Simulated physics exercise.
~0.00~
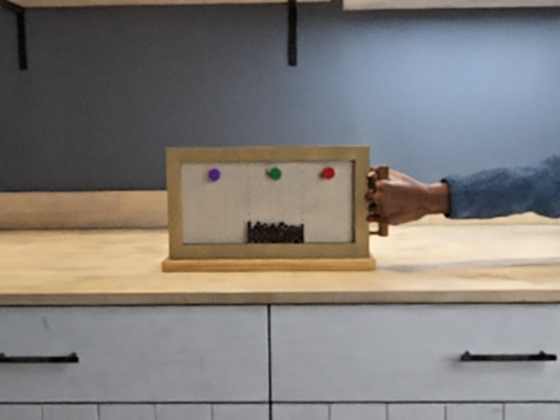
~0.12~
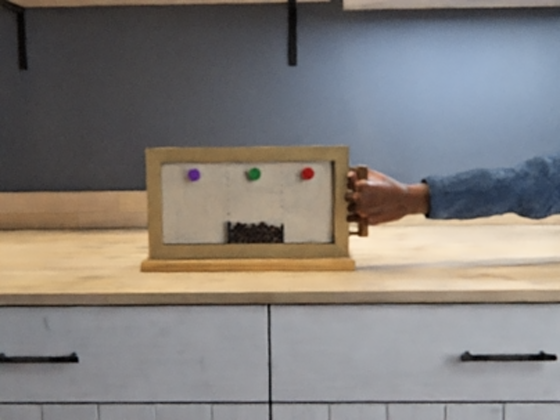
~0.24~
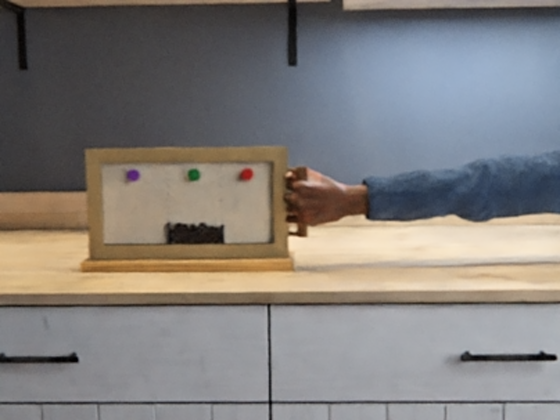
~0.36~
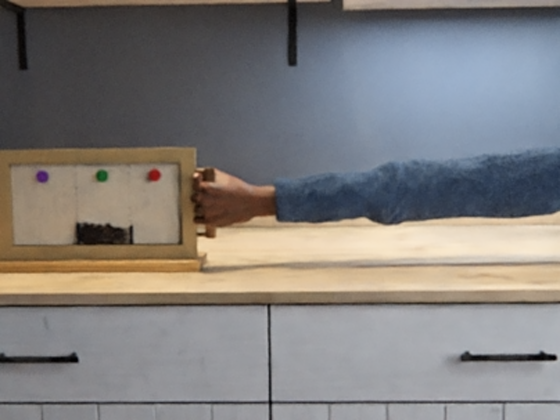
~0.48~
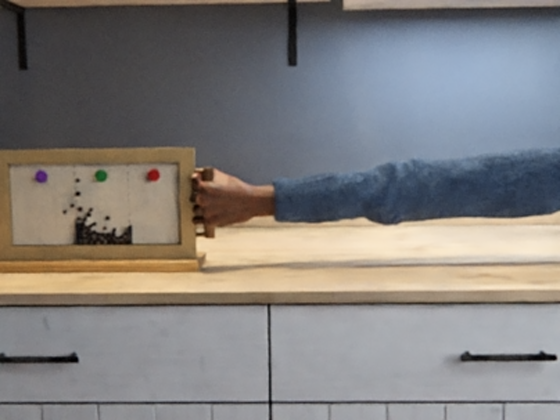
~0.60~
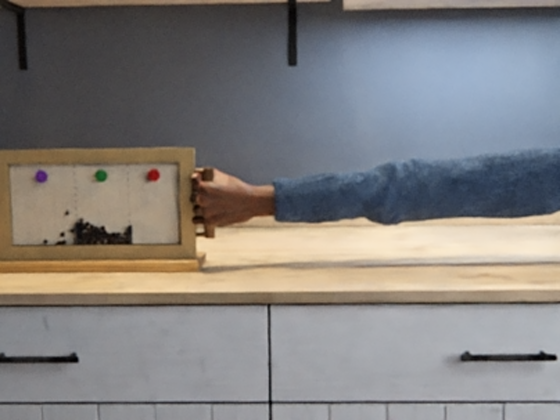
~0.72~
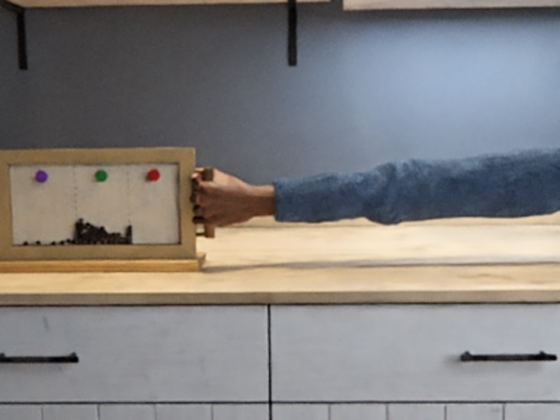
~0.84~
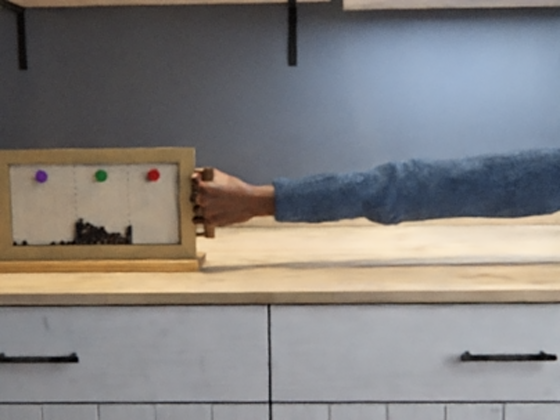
The video shows a hand sliding an upright, wood-framed case of small dark pills left along a counter until it stops, whereupon some pills spill leftward. Most end up heaped below the green sticker, with a few scattered under the purple one and none beneath the red.
